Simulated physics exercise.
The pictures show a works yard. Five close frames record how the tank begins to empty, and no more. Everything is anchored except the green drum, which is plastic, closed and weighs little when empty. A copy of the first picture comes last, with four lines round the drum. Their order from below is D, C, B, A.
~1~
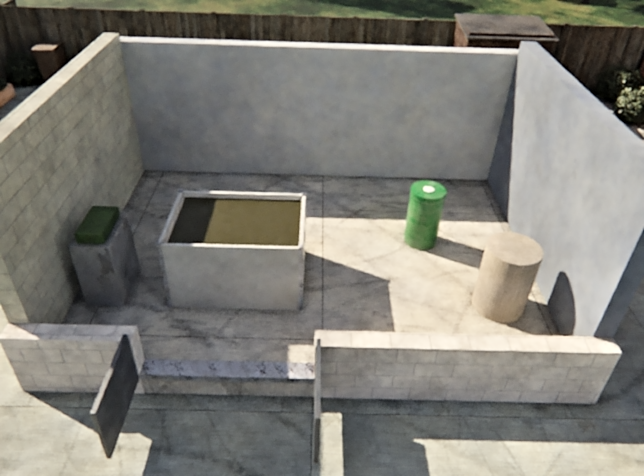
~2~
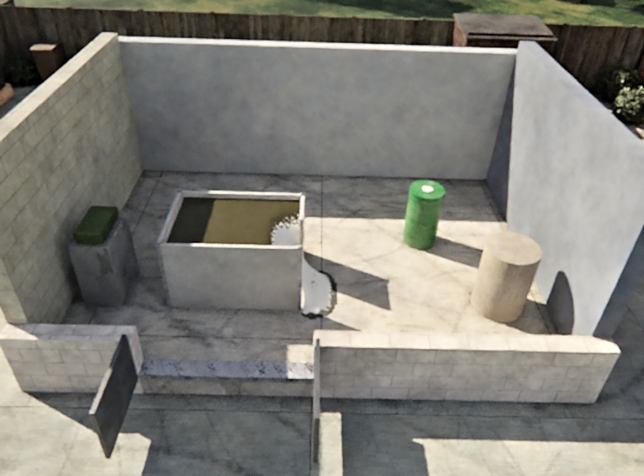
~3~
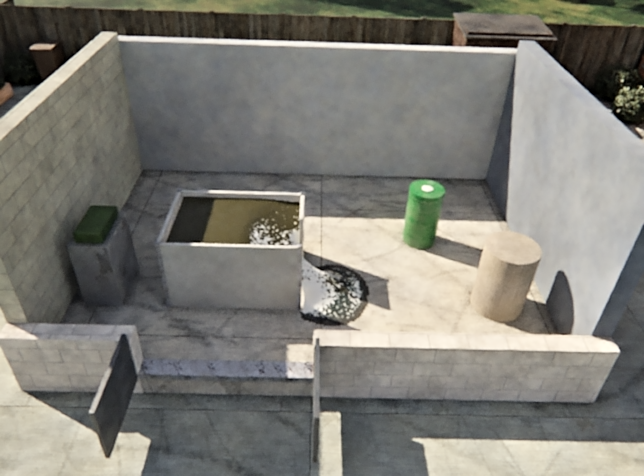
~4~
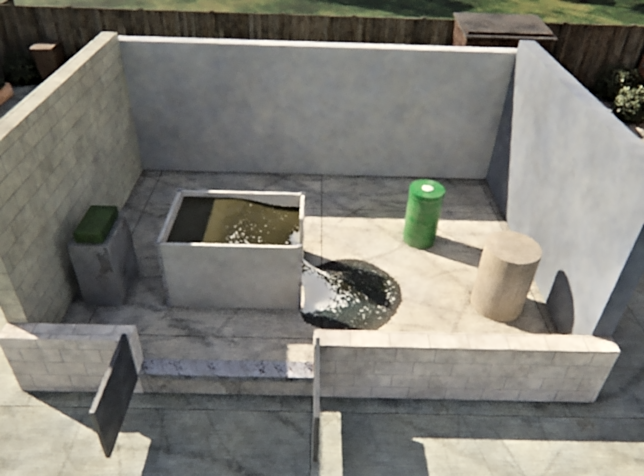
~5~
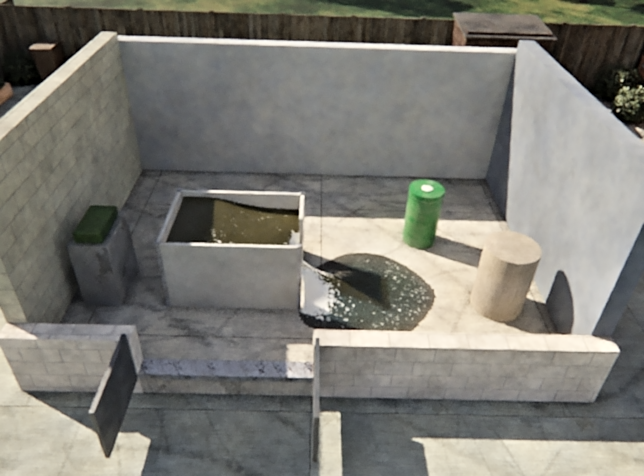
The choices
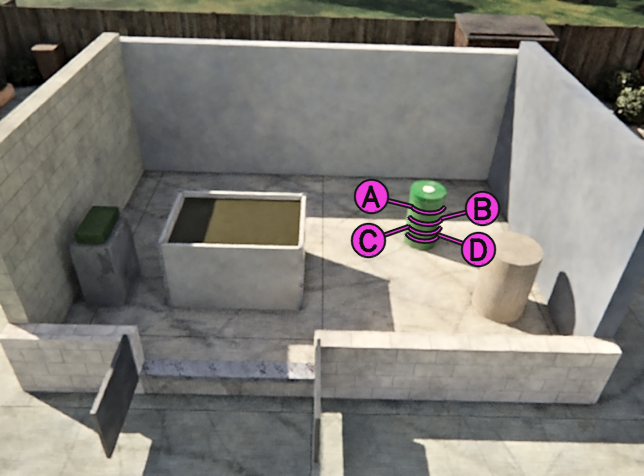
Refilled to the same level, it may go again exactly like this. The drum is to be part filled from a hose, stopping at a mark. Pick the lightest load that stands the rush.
That is line D.
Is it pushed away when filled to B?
No, not at all.
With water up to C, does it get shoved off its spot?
No, not at all.
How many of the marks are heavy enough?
All of the four.
In magenta, A at (429, 213); B at (427, 224); C at (425, 233); D at (424, 241); from the bottom up D, C, B, A.
If A is chosen, it does not move.
If B is chosen, it does not move.
If C is chosen, it does not move.
If D is chosen, it does not move.
